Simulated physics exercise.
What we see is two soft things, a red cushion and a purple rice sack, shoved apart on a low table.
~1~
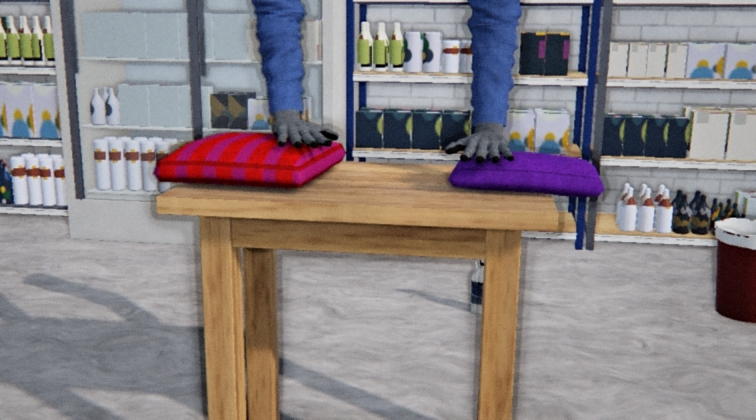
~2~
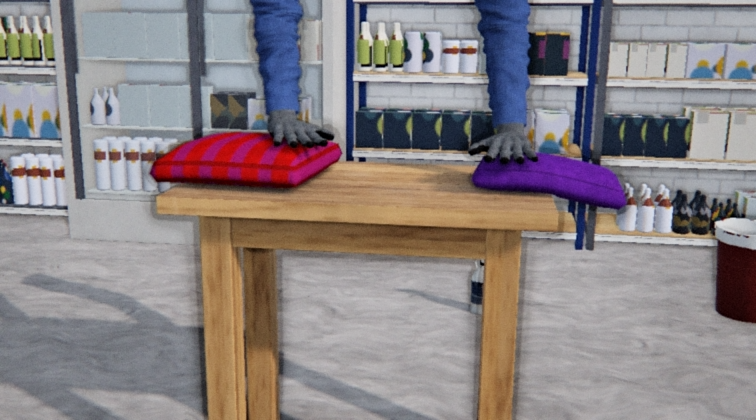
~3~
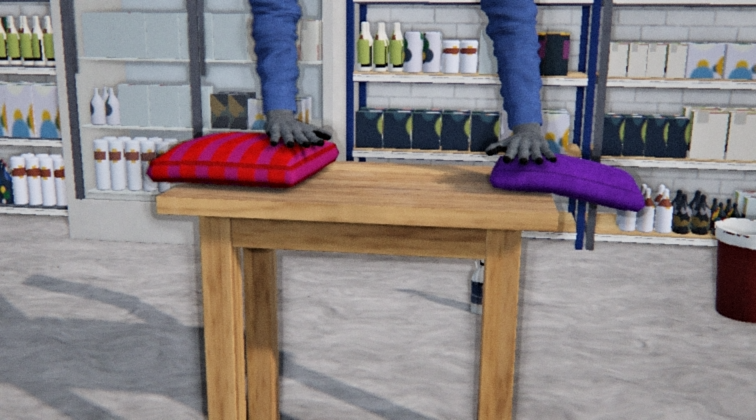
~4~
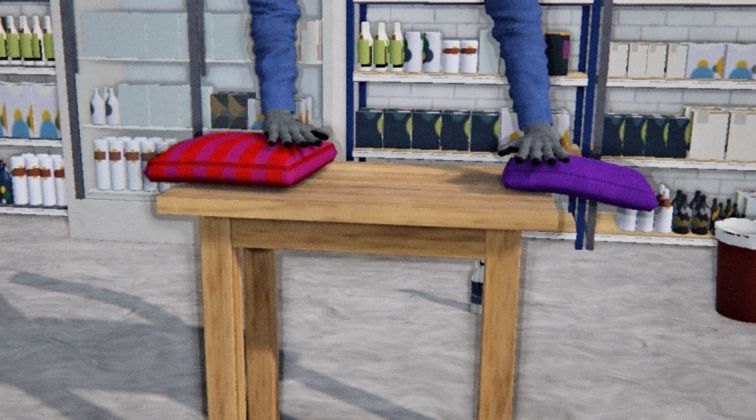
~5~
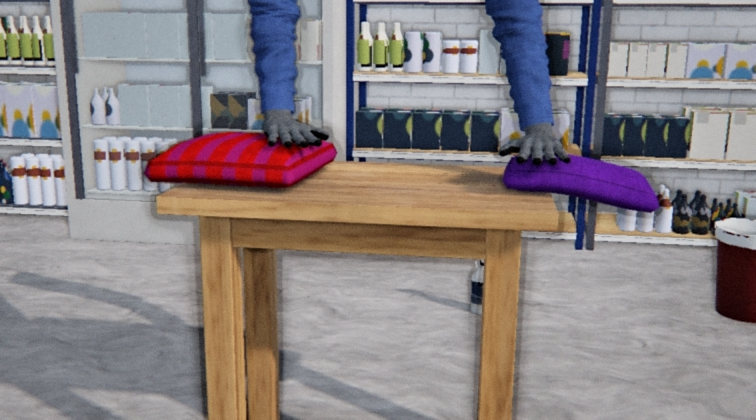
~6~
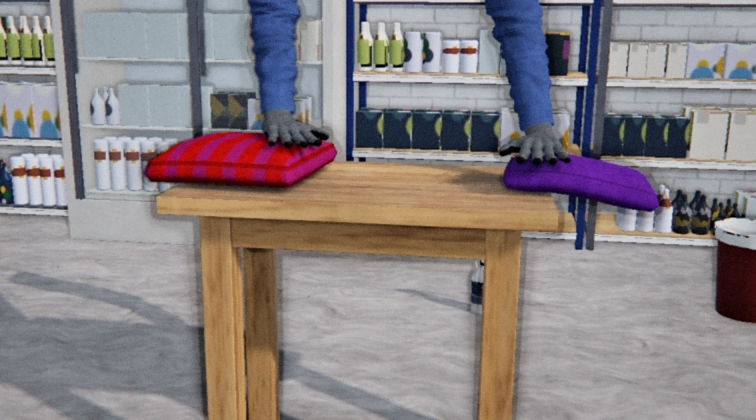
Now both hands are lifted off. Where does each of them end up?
They end up like this: The red cushion still on top; the purple rice sack fallen off.
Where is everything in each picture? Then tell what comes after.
The first frame shows cushion tip (177, 165); rice sack tip (597, 185).
The second frame shows cushion tip (173, 166); rice sack tip (619, 197).
The third frame shows cushion tip (170, 165); rice sack tip (637, 199).
The fourth frame shows cushion tip (168, 165); rice sack tip (650, 199).
The fifth frame shows cushion tip (168, 165); rice sack tip (650, 200).
The sixth frame shows cushion tip (168, 165), a small part past the edge; rice sack tip (651, 200), well over half past the edge.
Then, 0.34 s past the final frame, cushion unmoved; rice sack falling near (579, 256).
Then, 0.62 s past the final frame, cushion unmoved; rice sack on the floor.
When it is over, cushion unmoved; rice sack on the floor. The red cushion remains on top and the purple rice sack goes down.
